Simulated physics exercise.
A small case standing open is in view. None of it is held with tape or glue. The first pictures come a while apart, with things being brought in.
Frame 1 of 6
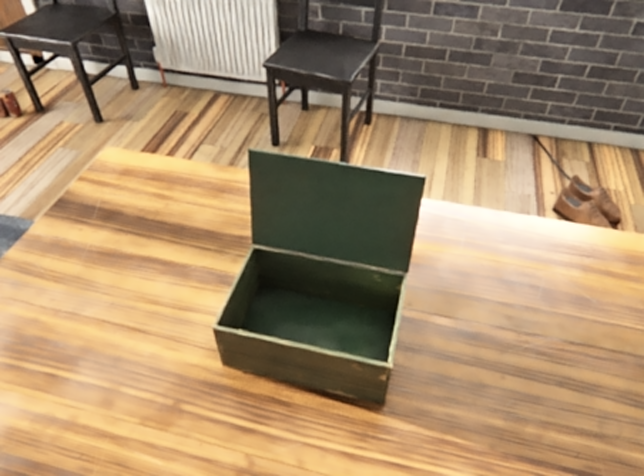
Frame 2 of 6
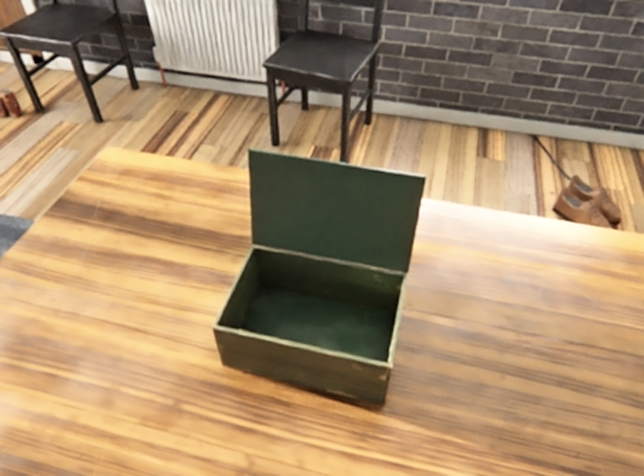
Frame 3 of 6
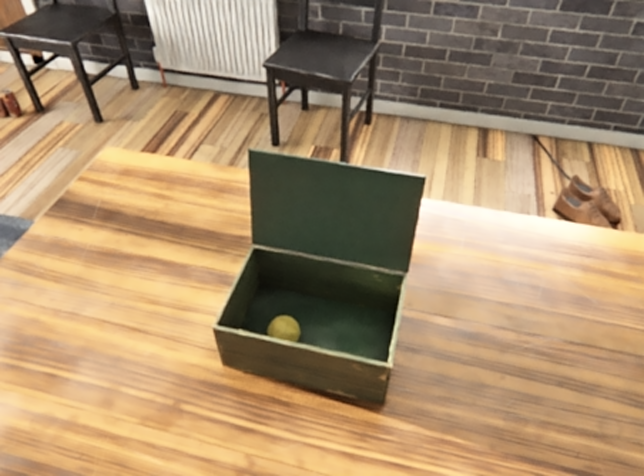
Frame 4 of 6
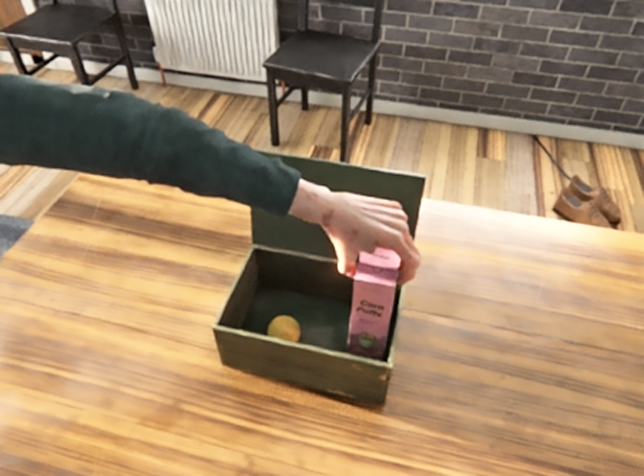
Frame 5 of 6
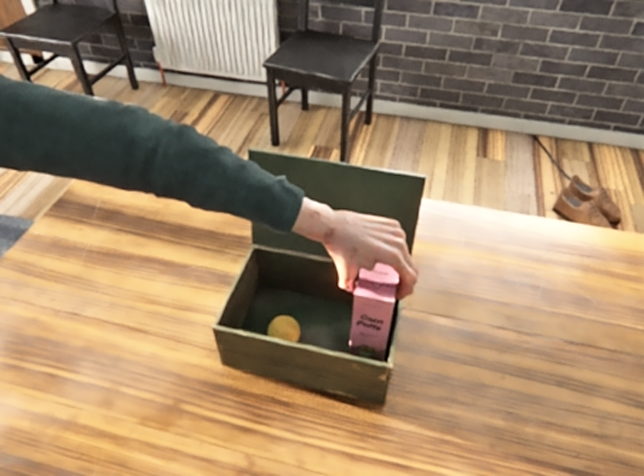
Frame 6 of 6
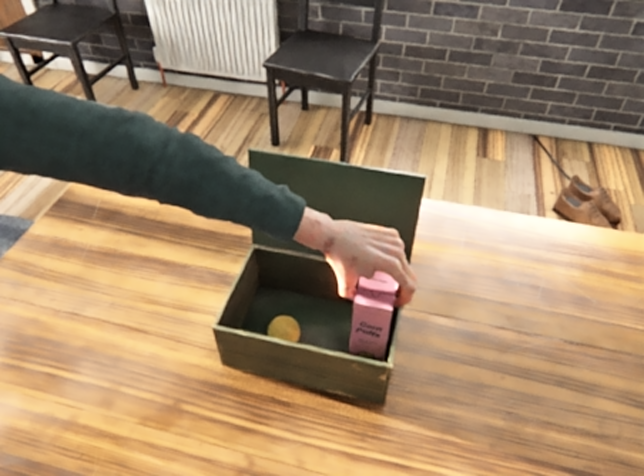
Hand lowering a pink carton into the right side of an open green box, beside a small yellow ball already inside.
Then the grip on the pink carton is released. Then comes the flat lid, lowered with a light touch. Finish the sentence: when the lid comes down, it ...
... cannot close.
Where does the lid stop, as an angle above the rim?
About 50° above the rim.
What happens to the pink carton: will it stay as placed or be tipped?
Result: The pink carton remains as it was set.
Then, 1.20 s later than the last frame, lid starting down.
Then, 1.60 s later than the last frame, lid 60° above the rim.
Then, 3.70 s later than the last frame, lid 49° above the rim.
When it is over, lid 50° above the rim; both as before. End places, in pixels of the last picture, pink carton near (372, 324).
